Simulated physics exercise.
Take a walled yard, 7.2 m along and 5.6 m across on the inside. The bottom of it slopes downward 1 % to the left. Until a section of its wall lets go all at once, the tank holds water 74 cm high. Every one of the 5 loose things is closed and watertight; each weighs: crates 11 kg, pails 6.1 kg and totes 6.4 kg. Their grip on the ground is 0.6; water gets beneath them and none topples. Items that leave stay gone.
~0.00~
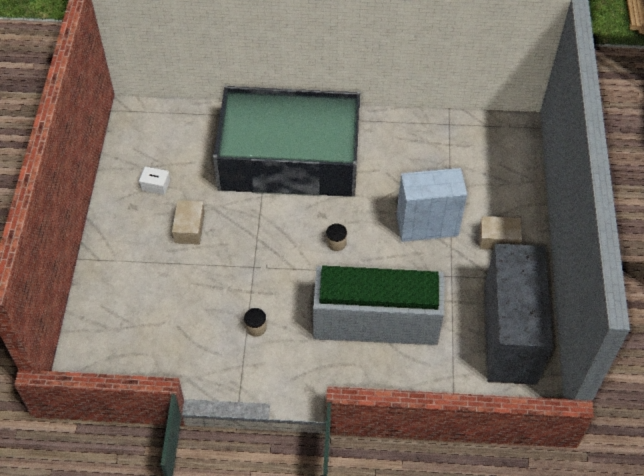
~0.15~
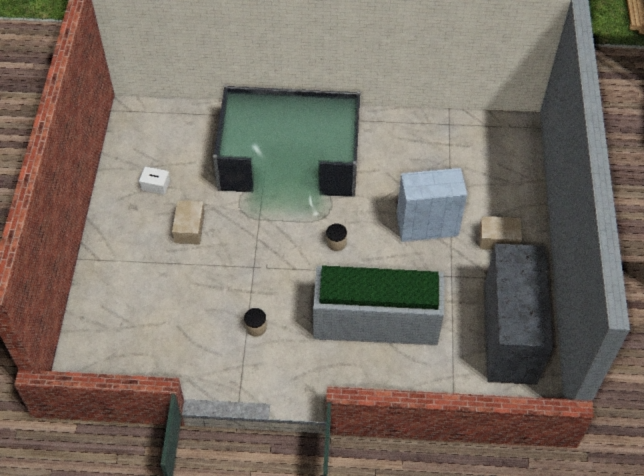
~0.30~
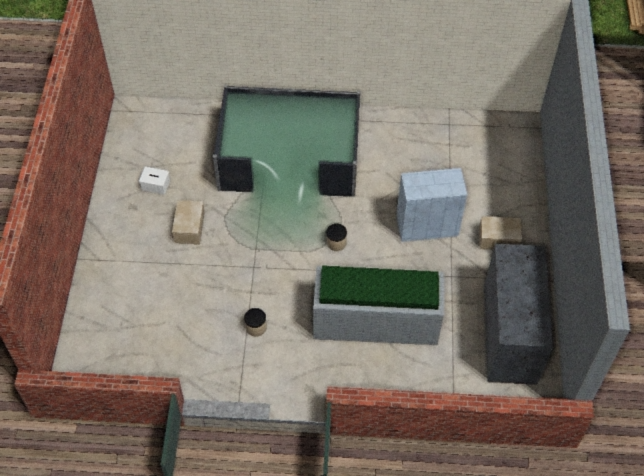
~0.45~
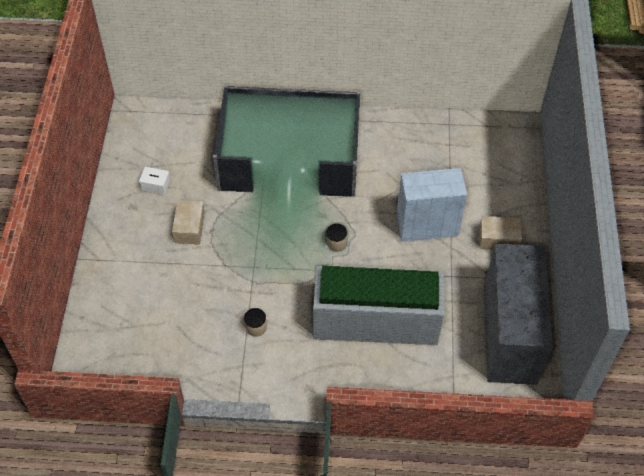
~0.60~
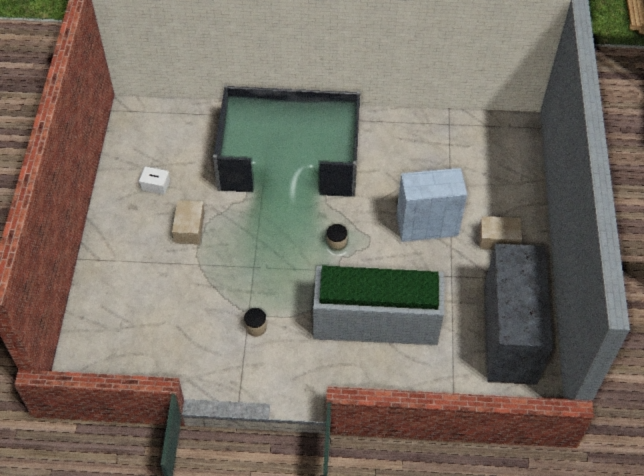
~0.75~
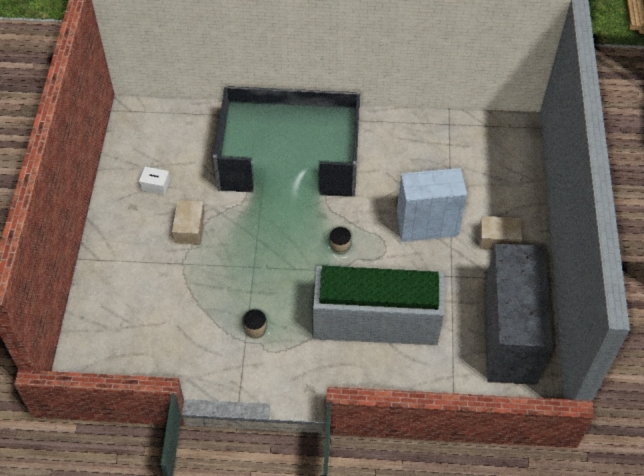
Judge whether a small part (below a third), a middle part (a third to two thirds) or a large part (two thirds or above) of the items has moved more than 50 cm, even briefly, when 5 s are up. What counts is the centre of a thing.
A middle part has.
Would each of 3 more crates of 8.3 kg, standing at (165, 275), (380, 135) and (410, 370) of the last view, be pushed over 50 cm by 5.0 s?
Order as listed: Beyond half a metre / inside half a metre / inside half a metre.
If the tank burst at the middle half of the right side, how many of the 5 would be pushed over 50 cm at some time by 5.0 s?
The count would be 1.
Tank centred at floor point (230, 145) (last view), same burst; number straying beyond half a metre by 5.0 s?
So the tally would be 2.
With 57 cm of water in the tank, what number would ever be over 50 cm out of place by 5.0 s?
Then the count would be 2.
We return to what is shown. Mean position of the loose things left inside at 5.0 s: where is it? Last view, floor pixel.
It sits at about (345, 203).
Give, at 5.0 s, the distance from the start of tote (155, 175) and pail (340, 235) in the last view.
10 cm and 300 cm.
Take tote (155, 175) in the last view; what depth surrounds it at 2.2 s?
Roughly 0 cm.
After 1.1 s 2 of 5 are over 50 cm from their spots; 0 afloat.
After 2.2 s 2 of 5 are over 50 cm from their spots; 0 afloat.
After 3.5 s 3 of 5 are over 50 cm from their spots; 0 afloat.
After 5.0 s 3 of 5 are over 50 cm from their spots, and 3 have been at some point; 0 afloat.
